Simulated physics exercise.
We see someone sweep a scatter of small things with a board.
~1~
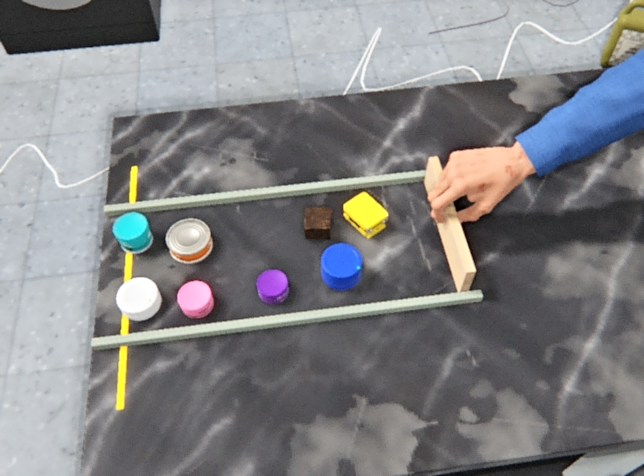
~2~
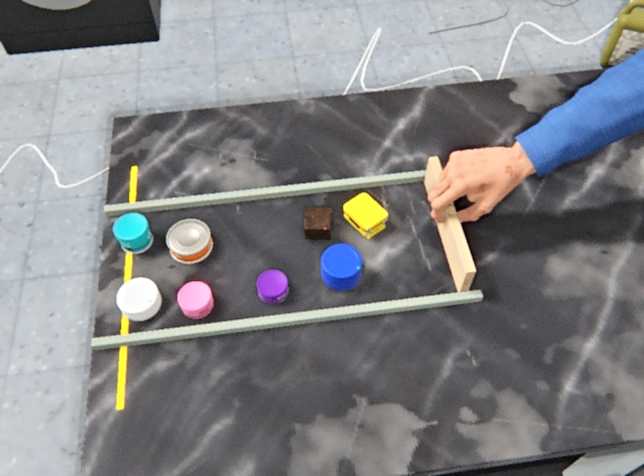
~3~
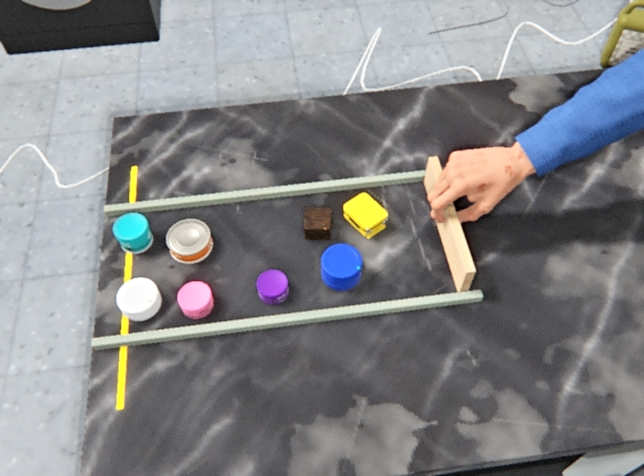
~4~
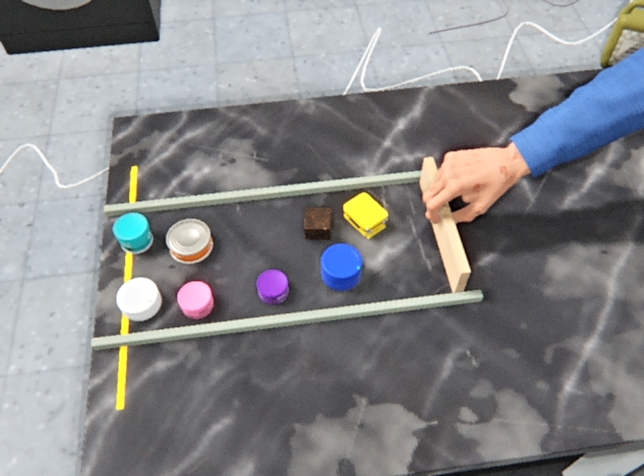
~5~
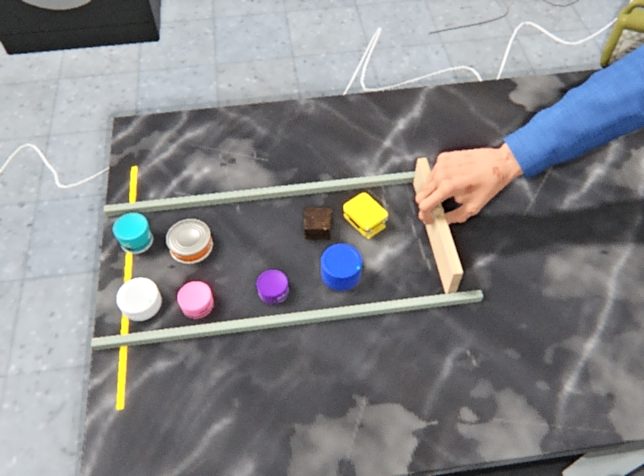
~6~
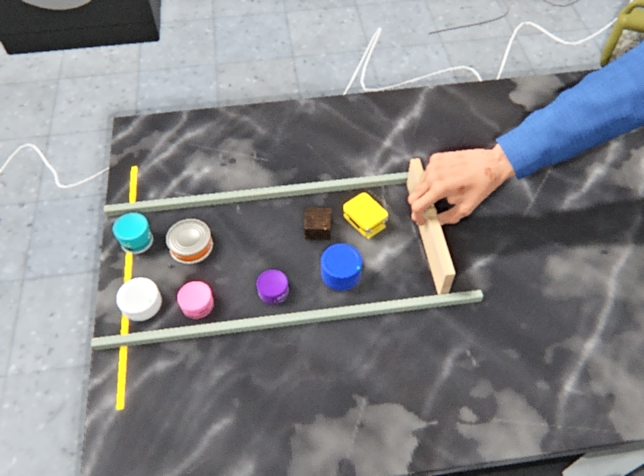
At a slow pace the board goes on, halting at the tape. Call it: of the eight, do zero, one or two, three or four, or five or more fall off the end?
Five or more fall off.
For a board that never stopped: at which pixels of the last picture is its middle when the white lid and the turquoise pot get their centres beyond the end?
The middle is at (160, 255) when it's the white lid, and at (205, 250) when it's the turquoise pot.
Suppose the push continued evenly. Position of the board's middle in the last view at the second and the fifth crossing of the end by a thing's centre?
Near (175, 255) and (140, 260).
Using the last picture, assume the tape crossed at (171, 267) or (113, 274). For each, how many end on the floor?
The floor gets 2 the first time and 6 the second.
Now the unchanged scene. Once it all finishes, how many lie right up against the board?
Looks like 3 of them, all told.
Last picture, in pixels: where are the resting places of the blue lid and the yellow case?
Same order as the question: First (103, 288), second (114, 240).
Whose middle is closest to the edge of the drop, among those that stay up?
The blue lid.
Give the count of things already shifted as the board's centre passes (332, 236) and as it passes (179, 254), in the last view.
The count is 3 at the first point and 8 at the second.
Soon after, none off yet; turquoise pot at rest near (134, 234); white lid at rest near (139, 299); orange tin at rest near (190, 241).
In the end, the number that fall off is five or more; gone, black block, pink tub, orange tin, white lid and turquoise pot.
